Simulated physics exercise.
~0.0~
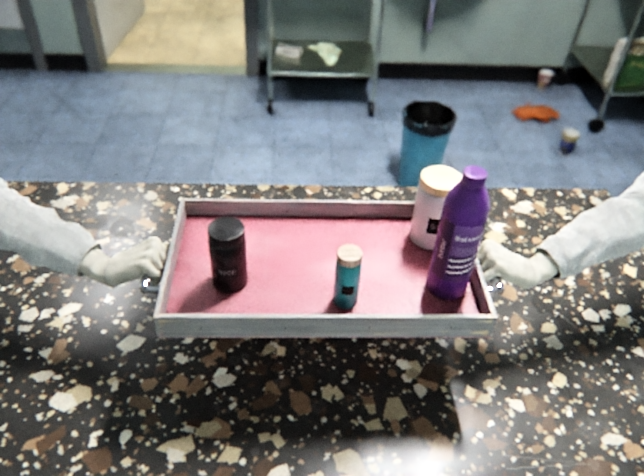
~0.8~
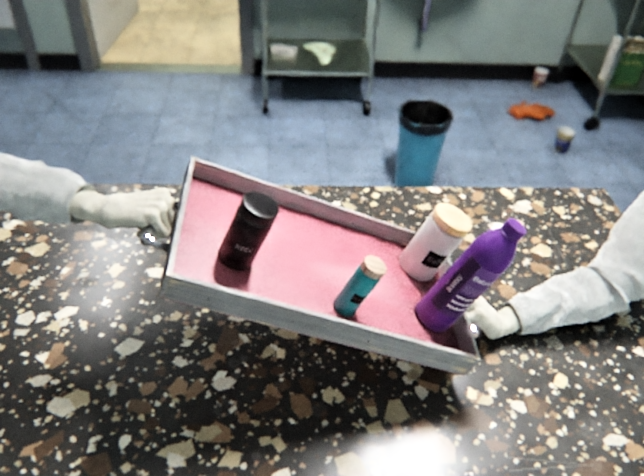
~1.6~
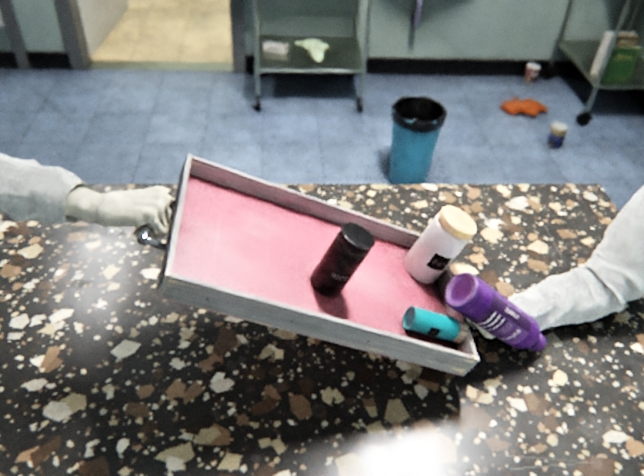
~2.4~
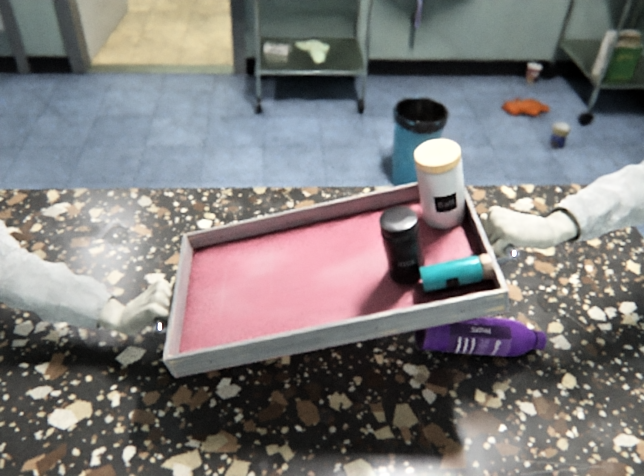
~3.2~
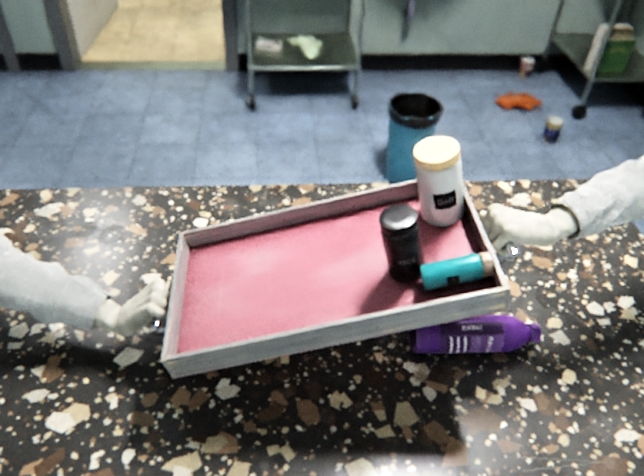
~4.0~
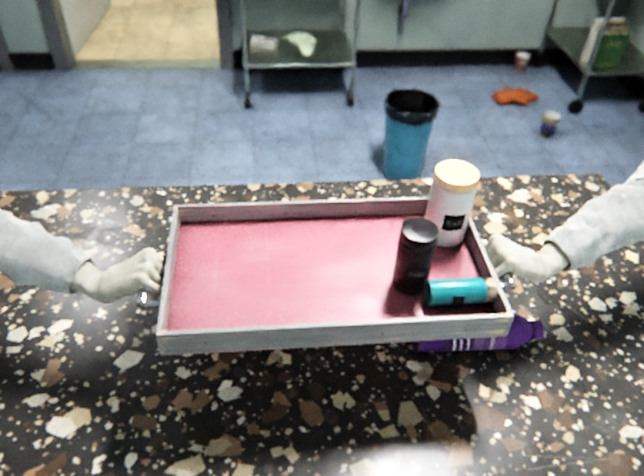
In a room with a blue tiled floor, two gloved hands hold a pink-lined tray level above a dark speckled table, with a black jar, a small turquoise shaker, a white jar and a tall purple bottle standing on it. The hands tip the tray down to the right, and the containers lean. The black jar slides right, the shaker topples, and the purple bottle tumbles over the right edge. The tray then swings the other way, left edge down, and pauses. Finally it returns to level, with both jars upright near the right end, the shaker on its side, and the bottle lying on the table.
